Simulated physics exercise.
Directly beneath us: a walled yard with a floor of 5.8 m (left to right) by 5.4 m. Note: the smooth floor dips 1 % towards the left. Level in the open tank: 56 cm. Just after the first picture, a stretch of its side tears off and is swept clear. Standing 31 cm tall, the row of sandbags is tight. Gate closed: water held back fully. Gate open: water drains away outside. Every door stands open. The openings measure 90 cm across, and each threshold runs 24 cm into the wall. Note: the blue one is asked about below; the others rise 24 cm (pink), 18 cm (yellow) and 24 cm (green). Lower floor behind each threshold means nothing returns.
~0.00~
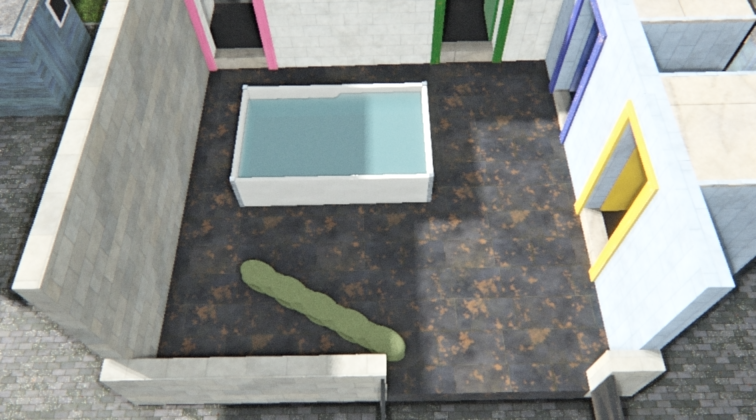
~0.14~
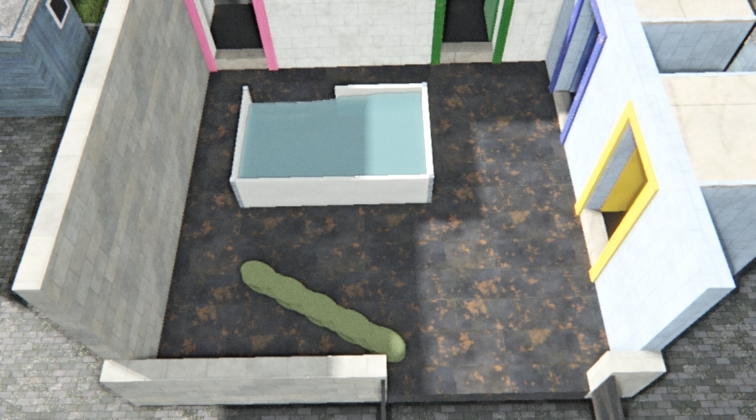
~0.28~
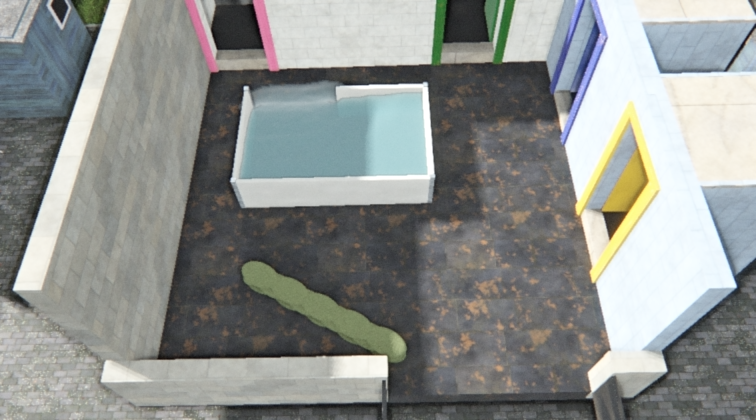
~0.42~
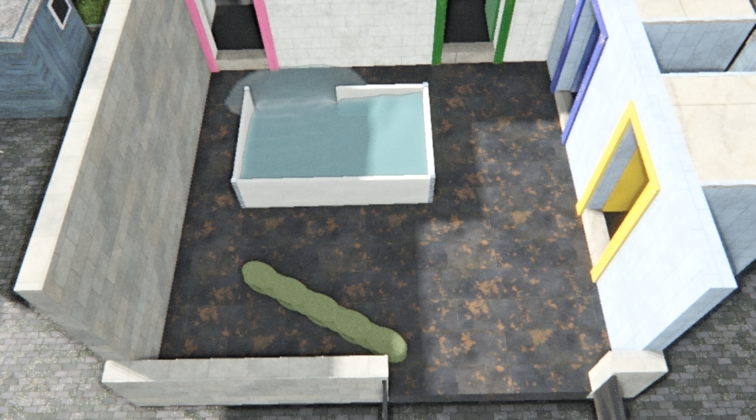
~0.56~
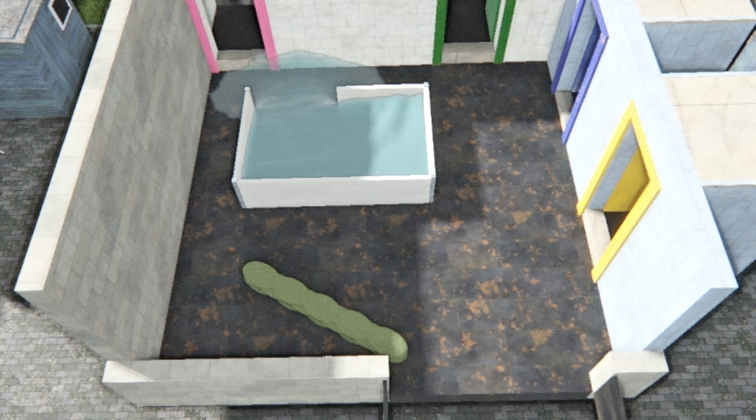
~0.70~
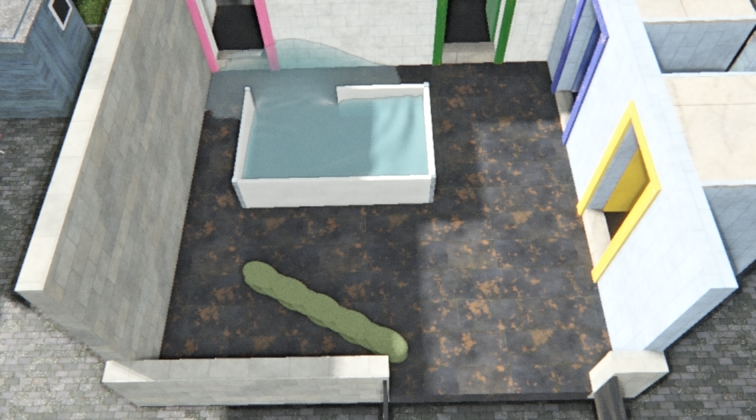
A walled yard with coloured doorways held a white open tank of water; part of its far side broke away, and water poured out and spread across the dark floor behind it.
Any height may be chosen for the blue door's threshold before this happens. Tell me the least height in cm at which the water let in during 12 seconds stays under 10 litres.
It should be about 13.5 cm.
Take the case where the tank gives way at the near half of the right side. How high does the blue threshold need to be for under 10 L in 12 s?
At least roughly 15 centimetres tall.
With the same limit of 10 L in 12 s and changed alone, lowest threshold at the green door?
At green, roughly 8.0 cm.
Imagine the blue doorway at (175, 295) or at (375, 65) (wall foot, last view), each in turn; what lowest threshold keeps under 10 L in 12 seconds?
Roughly 13.0 cm, then roughly 13.5 cm.
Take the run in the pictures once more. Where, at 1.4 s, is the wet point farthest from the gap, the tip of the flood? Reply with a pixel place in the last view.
Lab note: Front tip approx. at (463, 70).
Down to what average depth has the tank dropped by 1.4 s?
Roughly 38 cm on average.
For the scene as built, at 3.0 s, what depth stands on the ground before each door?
Pink door 33 cm, yellow door 0 cm, green door 5 cm, blue door 17 cm.
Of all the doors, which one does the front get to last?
Door: Yellow.
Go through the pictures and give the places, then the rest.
In the first picture, the open tank at (334, 133) is whole and still, 56 cm deep; the blue door at (574, 69) is dry.
In the second picture, the front is at a hidden place, 0.2 m from the gap on the far side; 0.2 m2 of floor is wet, 56 cm left at the back.
In the third picture, the front is at (325, 84), 0.7 m from the gap on the far side; 1.0 m2 of floor is wet, 56 cm left at the back.
In the fourth picture, the front is at (264, 71), 1.1 m from the gap on the far side; 1.9 m2 of floor is wet, 56 cm left at the back.
In the fifth picture, water pours out on the far side and has run 1.2 m, to (233, 72); about 10 cm deep outside, 51 cm at the back.
In the sixth picture, the front is at (213, 73), 1.4 m from the gap on the far side; 2.6 m2 of floor is wet, 47 cm left at the back; the blue door at (576, 70), 4.2 m from the gap, is still 2.9 m from the nearest water.
After 1.4 s water covers 15 % of the floor, deepest (55 cm) near (212, 78); it has not reached the blue door.
After 3.0 s water covers 45 % of the floor, deepest (34 cm) near (212, 78); 17 cm at the blue door, 4 litres in over its 10 cm threshold.
After 12.0 s water covers 95 % of the floor, deepest (12 cm) near (156, 381); 4 cm at the blue door, 45 litres in over its 10 cm threshold.
At the blue door as built, the water arrived by 2.4 s and peaked near 17 cm at 3.0 s.
With a threshold of 11.5 cm, 27 litres would have come in within the 12 s; with 16 cm, 3 litres. So under 10 litres takes about 13.5 cm.
